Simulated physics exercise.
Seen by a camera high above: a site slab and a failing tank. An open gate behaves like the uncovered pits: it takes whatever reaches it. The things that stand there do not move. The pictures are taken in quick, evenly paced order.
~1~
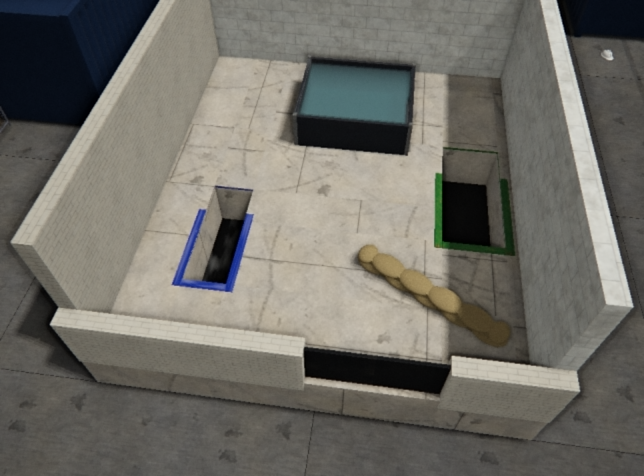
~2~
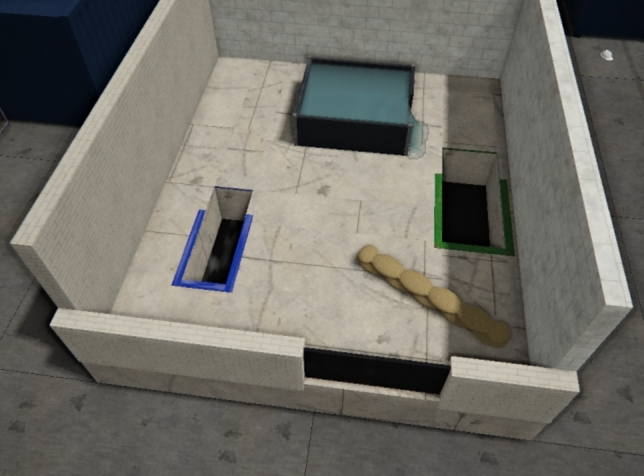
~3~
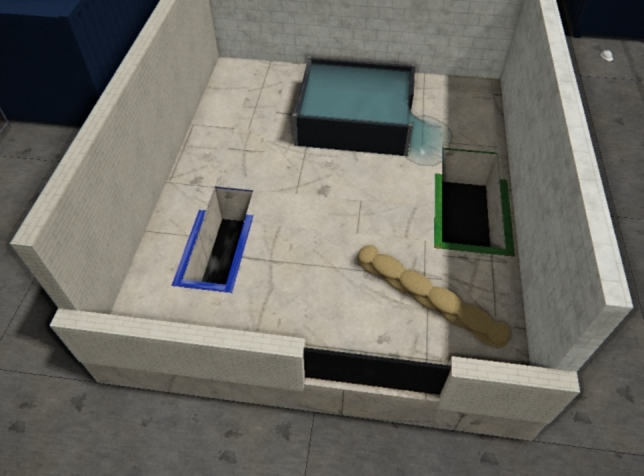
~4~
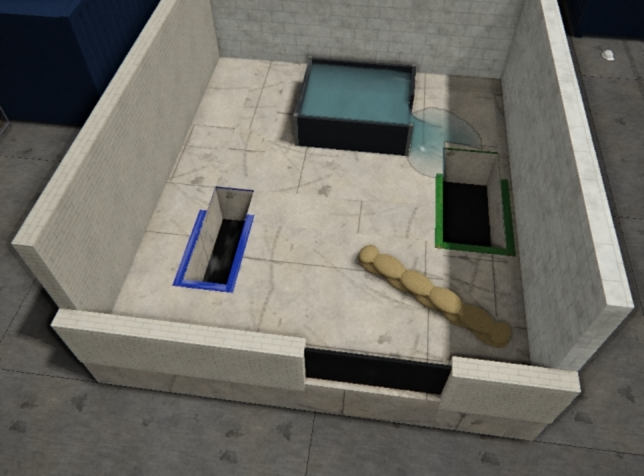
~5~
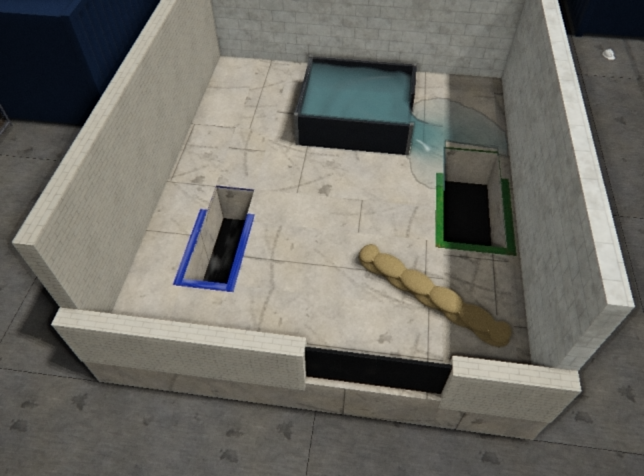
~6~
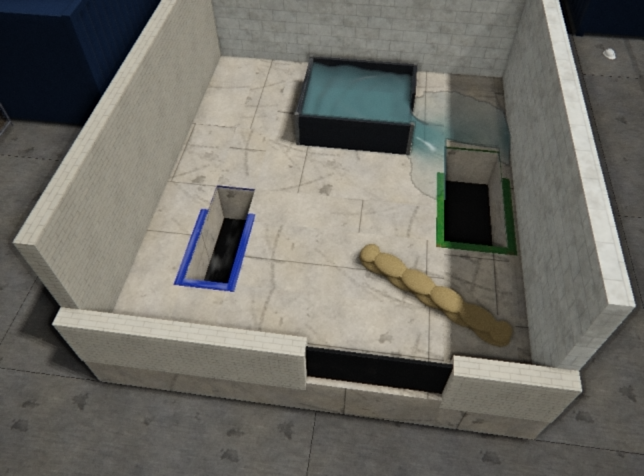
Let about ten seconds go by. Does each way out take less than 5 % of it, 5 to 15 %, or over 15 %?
The gate claims a light share - short of five per cent; the blue pit claims a light share - short of five per cent; the green pit claims a heavy share - exceeding fifteen per cent.
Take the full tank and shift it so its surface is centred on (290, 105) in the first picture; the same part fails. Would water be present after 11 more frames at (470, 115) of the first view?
Outcome at the given point: Swamped.
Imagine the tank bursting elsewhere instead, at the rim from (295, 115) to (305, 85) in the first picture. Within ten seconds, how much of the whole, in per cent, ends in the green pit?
Per cent to green: 6.
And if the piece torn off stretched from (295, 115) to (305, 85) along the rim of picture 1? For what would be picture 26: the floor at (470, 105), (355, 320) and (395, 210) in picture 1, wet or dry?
The first would be still unwetted, the second still unwetted and the third still unwetted.
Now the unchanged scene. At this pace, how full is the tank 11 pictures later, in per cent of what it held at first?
That would be roughly 56 per cent.
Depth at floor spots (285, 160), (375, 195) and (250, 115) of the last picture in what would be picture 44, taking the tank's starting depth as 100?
Going in order, roughly 0, 0 and 0 %.
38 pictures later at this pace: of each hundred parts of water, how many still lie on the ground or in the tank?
Roughly 50 %.
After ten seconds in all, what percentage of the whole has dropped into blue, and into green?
Estimated: 0 per cent and 62 per cent respectively.
A moment on, water covers 10 % of the floor; the gate 0 %, the blue pit 0 %, the green pit 13 %.
Next, water covers 10 % of the floor; the gate 0 %, the blue pit 0 %, the green pit 24 %.
Then, water covers 20 % of the floor; the gate 0 %, the blue pit 0 %, the green pit 35 %.
Later, water covers 25 % of the floor; the gate 0 %, the blue pit 0 %, the green pit 50 %.
In the end, water covers 35 % of the floor; the gate 0 %, the blue pit 1 %, the green pit 62 %.
